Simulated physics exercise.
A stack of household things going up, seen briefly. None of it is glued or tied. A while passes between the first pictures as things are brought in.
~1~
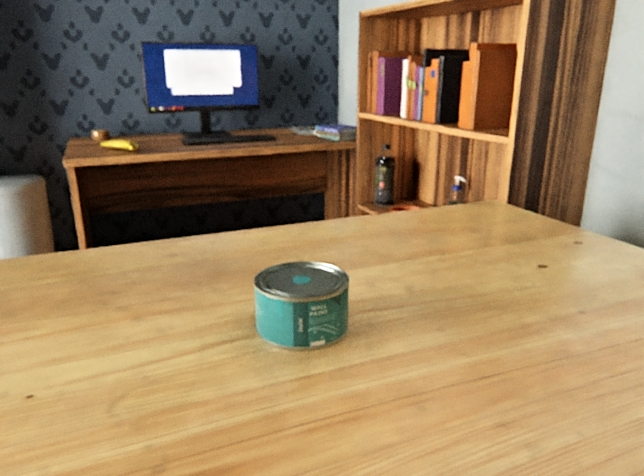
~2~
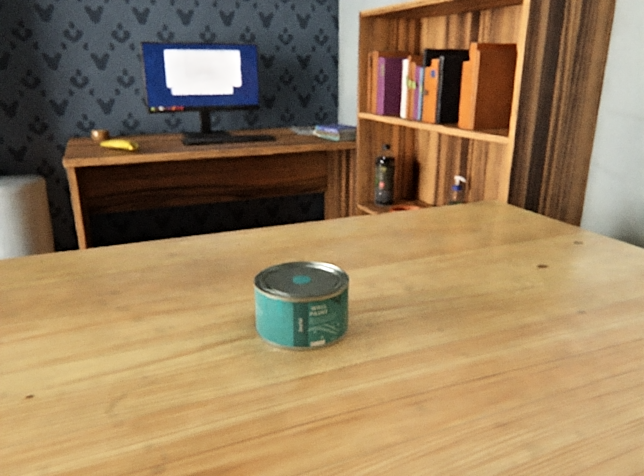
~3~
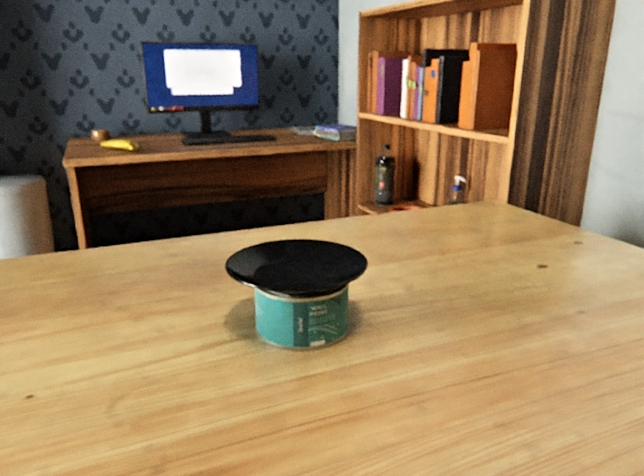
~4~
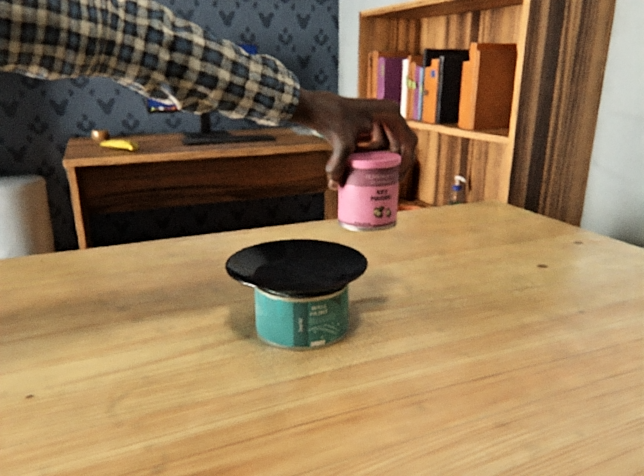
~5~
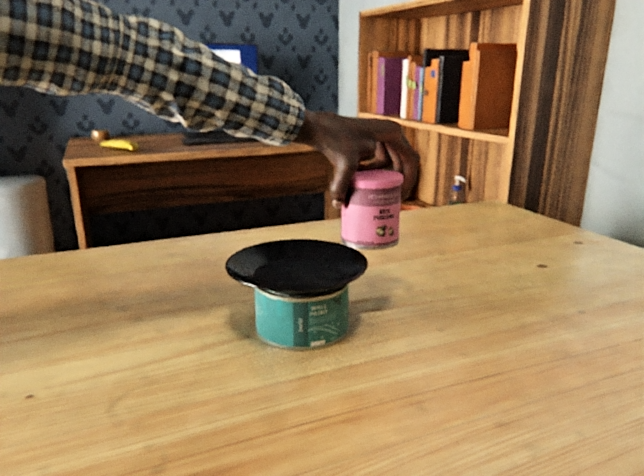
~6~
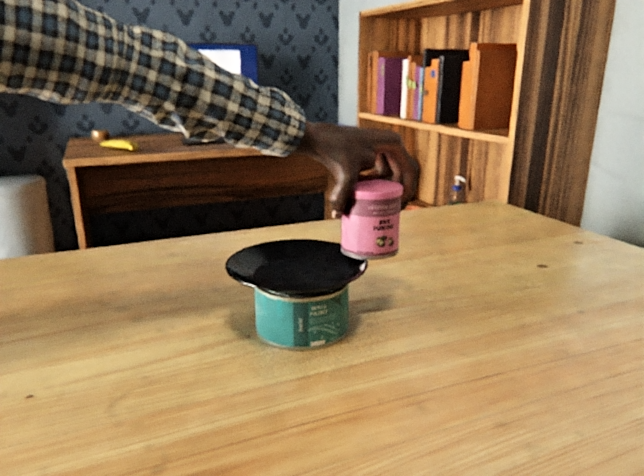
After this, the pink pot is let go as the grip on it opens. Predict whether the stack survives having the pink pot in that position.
Prediction: It collapses.
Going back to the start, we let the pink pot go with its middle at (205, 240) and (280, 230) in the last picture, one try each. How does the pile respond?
First try: The pile topples; second try: It stands firm.
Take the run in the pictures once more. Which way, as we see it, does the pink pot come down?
It goes rightward.
Then, 0.30 s later than the last frame, pink pot now fallen.
Then, 0.40 s later than the last frame, things are still on the move.
Then, 0.90 s later than the last frame, nothing new.
Then, 2.30 s later than the last frame, pink pot resting near (421, 278).
When it is over, fallen, pink pot; the other 2 as before. End places, in pixels of the last picture, pink pot near (422, 279). The pile gives way.
